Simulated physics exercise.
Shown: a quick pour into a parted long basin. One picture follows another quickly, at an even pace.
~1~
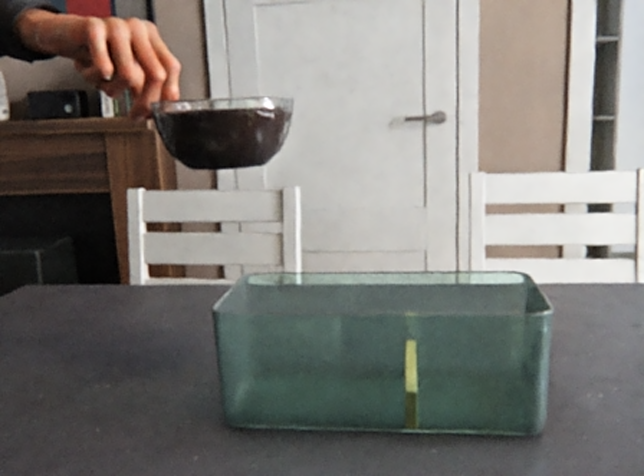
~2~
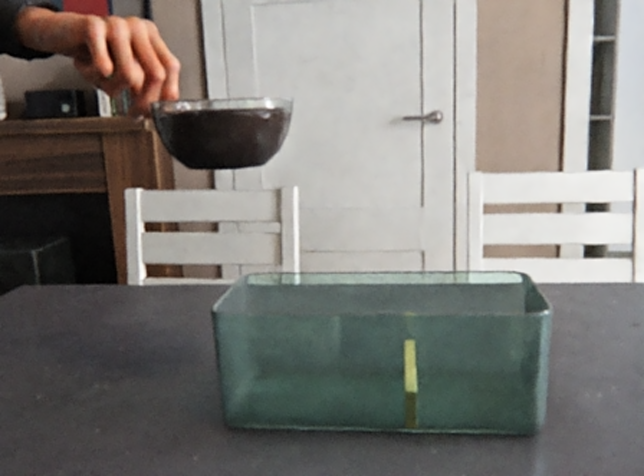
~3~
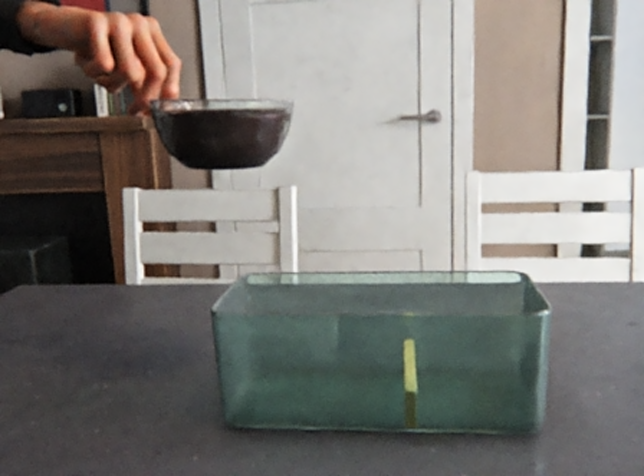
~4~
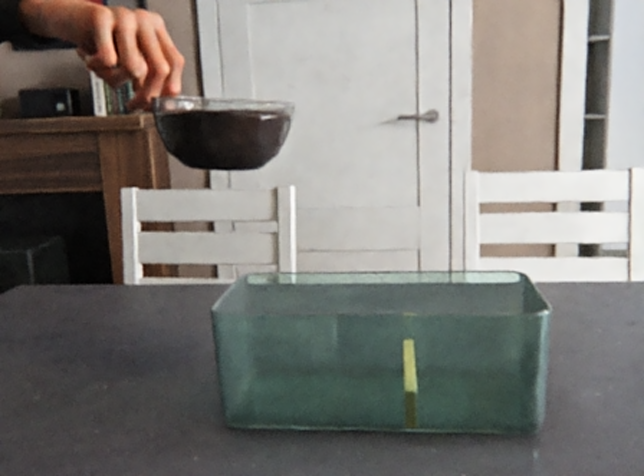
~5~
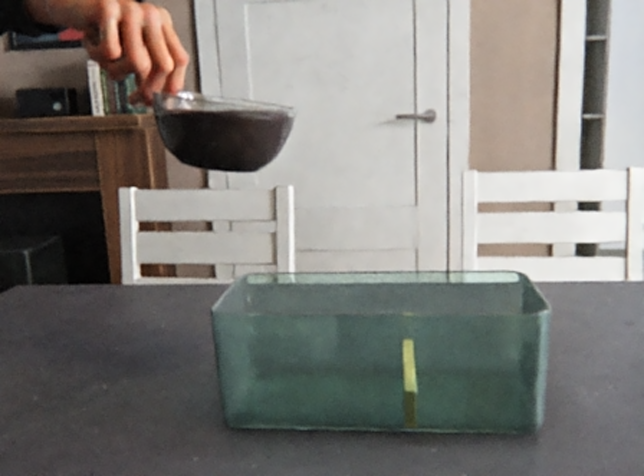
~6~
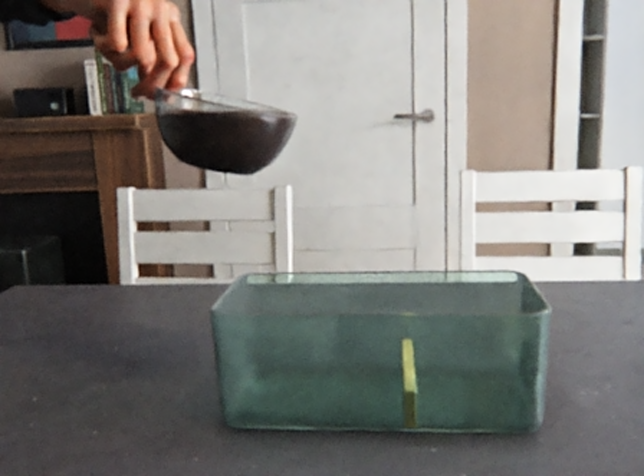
The clip opens with a hand holding a clear glass bowl of dark coffee level above a greenish, see-through long basin with a low yellow-green divider, on a dark table. The bowl stays nearly still at first, then the hand gradually tilts it, lowering its right rim while the basin remains motionless.
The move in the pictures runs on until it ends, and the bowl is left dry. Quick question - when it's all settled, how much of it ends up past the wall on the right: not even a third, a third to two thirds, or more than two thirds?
I'd say not even a third.
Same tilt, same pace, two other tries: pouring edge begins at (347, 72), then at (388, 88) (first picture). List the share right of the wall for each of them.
You'd get 70 percent from the first and 85 percent from the second.
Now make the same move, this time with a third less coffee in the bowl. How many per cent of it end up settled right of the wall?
It comes to around 5 percent.
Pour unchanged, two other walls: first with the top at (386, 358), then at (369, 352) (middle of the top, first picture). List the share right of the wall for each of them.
30 per cent first, then 55 per cent.
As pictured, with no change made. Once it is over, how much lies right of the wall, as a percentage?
Estimate: Some 5 per cent.
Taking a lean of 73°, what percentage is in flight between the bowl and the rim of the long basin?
About 45 %.
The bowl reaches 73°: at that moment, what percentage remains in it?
I'd put it near 35 %.
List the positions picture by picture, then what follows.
In the first frame, it leans 0°; its right rim is at (292, 99); the coffee meets the walls at (163, 113) and (290, 108); the long basin's rim runs from (229, 293) to (540, 292); the wall's top is at (411, 364).
In the second frame, it leans 1°; its right rim is at (291, 100); the coffee meets the walls at (162, 113) and (290, 108).
In the third frame, it leans 2°; its right rim is at (292, 102); the coffee meets the walls at (162, 112) and (290, 109).
In the fourth frame, it leans 5°; its right rim is at (293, 106); the coffee meets the walls at (163, 111) and (291, 111).
In the fifth frame, it leans 10°; its right rim is at (294, 112); the coffee meets the walls at (164, 111) and (292, 112).
In the sixth frame, it leans 15°; its right rim is at (296, 118); the coffee meets the walls at (165, 112) and (295, 113).
A moment on, the tilt is 73° and 35 per cent is still to pour, 18 is left of the wall and 0 right of it.
Next, the tilt is 102° and 1 per cent is still to pour, 87 is left of the wall and 2 right of it.
Then the tilt is 104° and 0 per cent is still to pour, 94 is left of the wall and 5 right of it.
Later the tilt is 104° and 0 per cent is still to pour, 92 is left of the wall and 7 right of it.
Finally, 92 per cent lies left of the wall, 7 right of it and 2 outside.
